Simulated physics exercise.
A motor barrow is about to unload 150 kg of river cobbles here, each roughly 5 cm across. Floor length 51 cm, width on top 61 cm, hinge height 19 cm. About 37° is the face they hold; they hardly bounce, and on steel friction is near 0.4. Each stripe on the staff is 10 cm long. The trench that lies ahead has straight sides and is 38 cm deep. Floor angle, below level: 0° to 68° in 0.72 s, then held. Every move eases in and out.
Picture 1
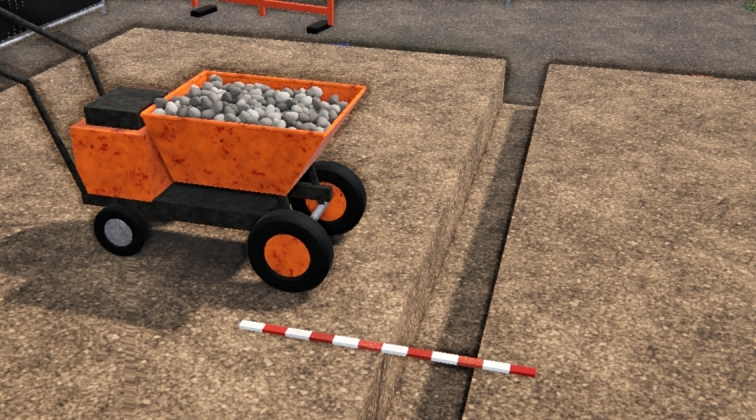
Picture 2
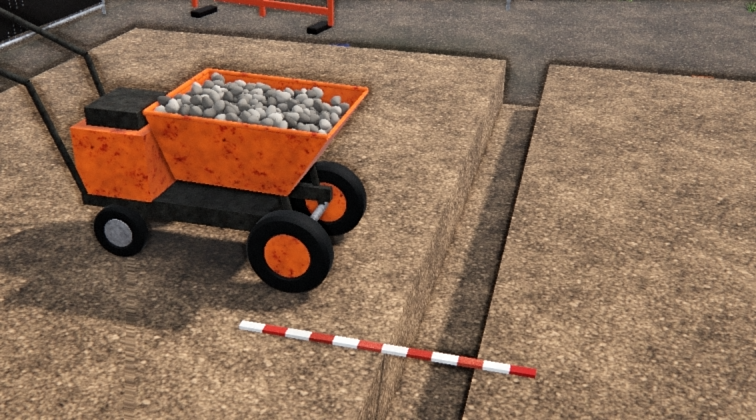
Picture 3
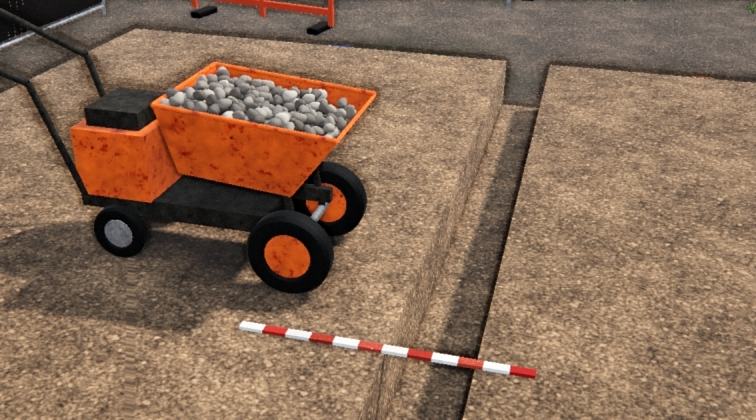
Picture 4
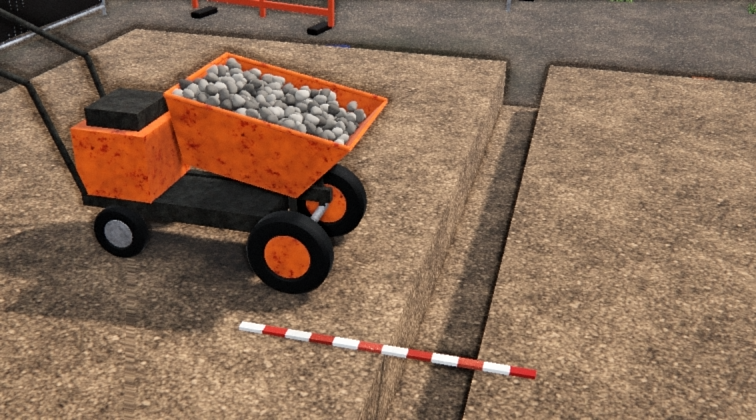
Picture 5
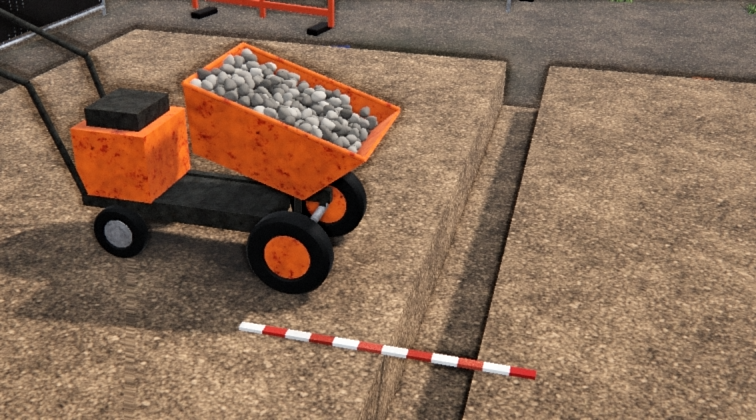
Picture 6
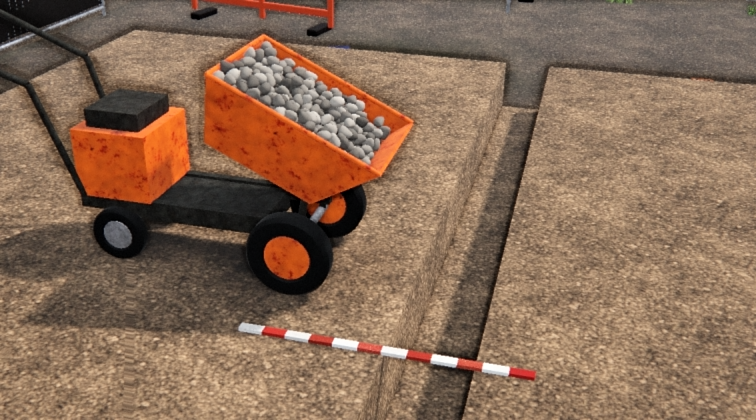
On bare brown ground beside a narrow trench, an orange motor barrow's skip of grey cobbles tilting steadily forward to the right.
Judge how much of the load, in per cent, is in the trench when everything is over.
I judge it at about 58 per cent.
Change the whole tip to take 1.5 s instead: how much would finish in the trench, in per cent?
Roughly 75 per cent would.
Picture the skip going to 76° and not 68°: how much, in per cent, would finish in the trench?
Share in trench: Approx. 65%.
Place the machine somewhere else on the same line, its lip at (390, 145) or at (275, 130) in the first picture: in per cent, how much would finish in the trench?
First place: Near 15%; second place: Near 85%.
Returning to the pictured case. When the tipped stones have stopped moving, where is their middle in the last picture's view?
Somewhere around (475, 332) in the last picture.
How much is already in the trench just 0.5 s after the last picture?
Around 25 per cent of it.
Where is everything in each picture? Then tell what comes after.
Lip at (324, 135), floor tilted 0°, highest stones at (233, 94), in the first picture.
The skip is at 1°, its lip at (328, 137); the top of the load is at (227, 91), in the second picture.
The skip is at 5°, its lip at (337, 142); the top of the load is at (223, 82), in the third picture.
Lip at (349, 150), floor tilted 11°, highest stones at (225, 74), in the fourth picture.
Lip at (365, 160), floor tilted 18°, highest stones at (242, 64), in the fifth picture.
The skip is at 26°, its lip at (380, 175); the top of the load is at (257, 56), in the sixth picture.
Then, 0.2 s after the last picture the floor is at 57°, 100 % in the skip; the foremost stones are at (420, 209).
Then, 0.5 s after the last picture the floor is at 68°, 69 % in the skip, 23 % in the trench, 8 % past the trench; the foremost stones are at (521, 280).
Then, 0.9 s after the last picture the floor is at 68°, 35 % in the skip, 32 % in the trench, 33 % past the trench; the foremost stones are at (694, 302).
Then, 2.8 s after the last picture the floor is at 68°, 8 % in the skip, 58 % in the trench, 34 % past the trench; the foremost stones are past the picture's edge.
